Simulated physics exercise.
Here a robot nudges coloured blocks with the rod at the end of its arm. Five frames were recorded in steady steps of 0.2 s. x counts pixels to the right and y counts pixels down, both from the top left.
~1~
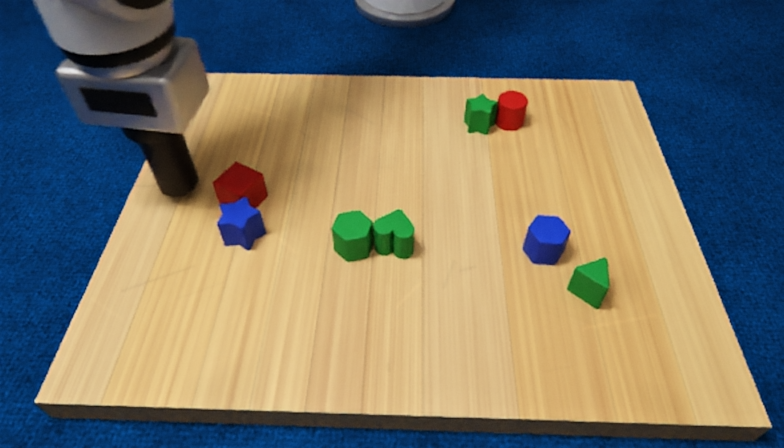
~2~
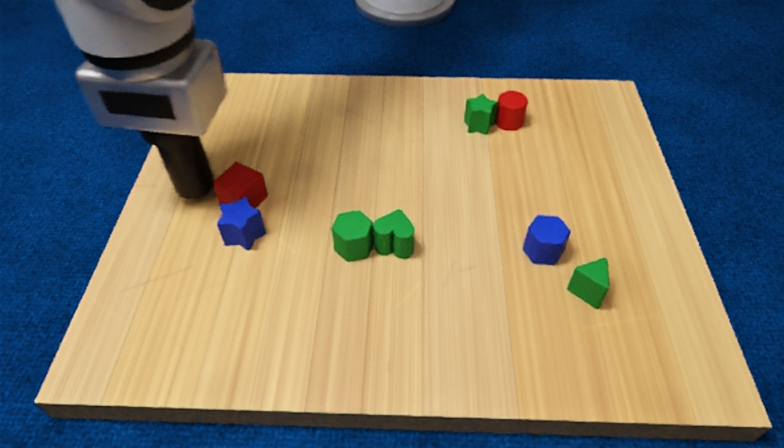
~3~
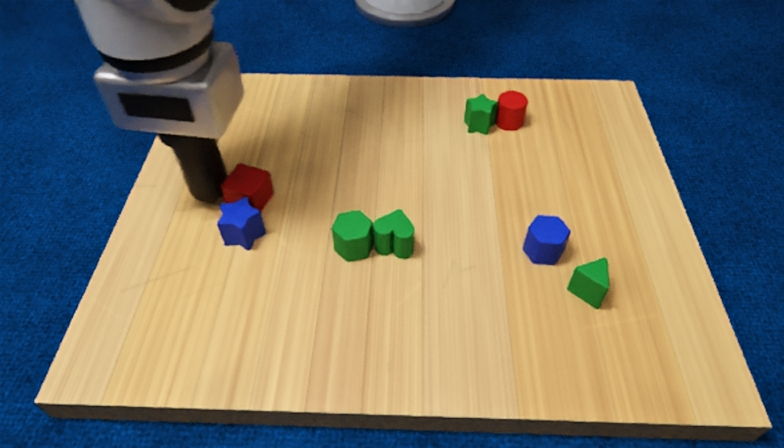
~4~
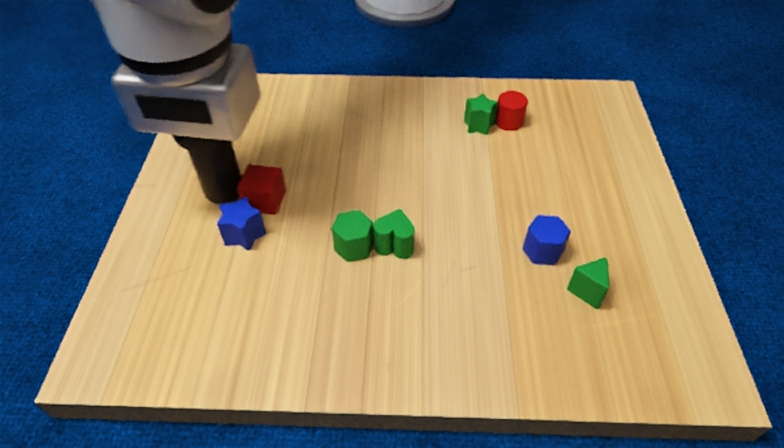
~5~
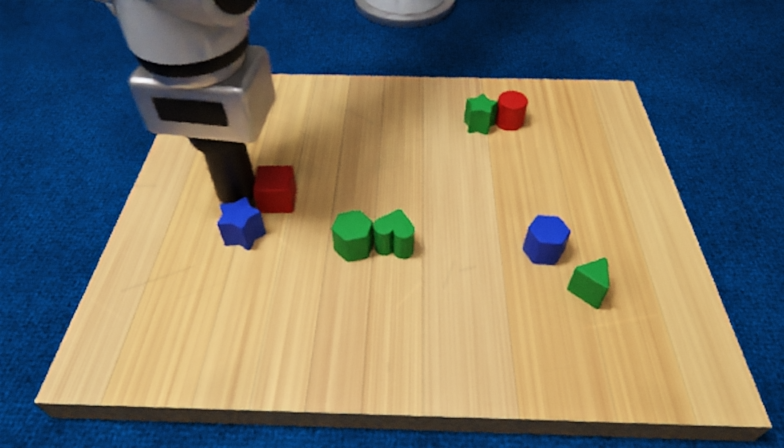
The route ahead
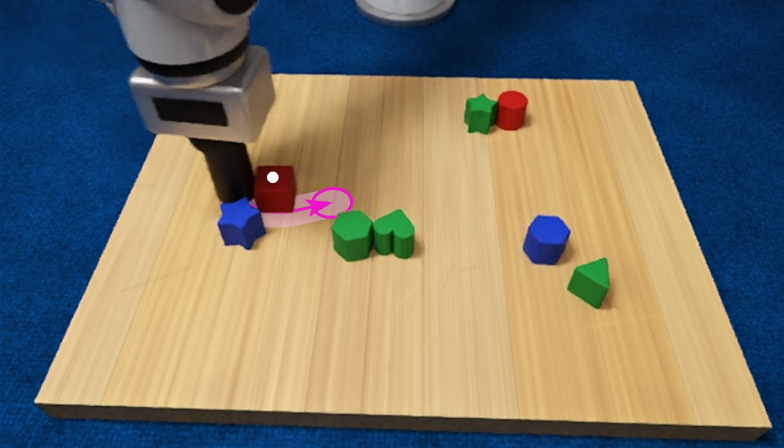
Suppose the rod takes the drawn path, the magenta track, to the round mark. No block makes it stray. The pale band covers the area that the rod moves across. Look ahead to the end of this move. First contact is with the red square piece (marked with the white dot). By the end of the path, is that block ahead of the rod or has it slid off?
The red square piece won't leave the front of the rod.
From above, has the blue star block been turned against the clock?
Going by the path, no.
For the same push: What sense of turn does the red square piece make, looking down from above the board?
My answer: Anticlockwise.
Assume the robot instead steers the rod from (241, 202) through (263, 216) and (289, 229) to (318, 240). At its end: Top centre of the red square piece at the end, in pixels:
Most likely (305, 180).
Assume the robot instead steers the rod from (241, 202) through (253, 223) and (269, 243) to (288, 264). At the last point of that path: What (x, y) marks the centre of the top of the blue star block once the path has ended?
I think it will end close to (249, 263).
The line goes from (241, 202) through (268, 211) and (300, 209) to (332, 203); the dot is on the red square piece.
The first path, step by step. Halfway along, rod at (283, 203); blue star block at (244, 215), turned 45° clockwise; red square piece at (318, 178), turned 40° anticlockwise.
At the end, rod at (331, 194); blue star block at (244, 215), turned 45° clockwise; red square piece at (366, 170), turned 30° anticlockwise; green six-sided block unmoved.
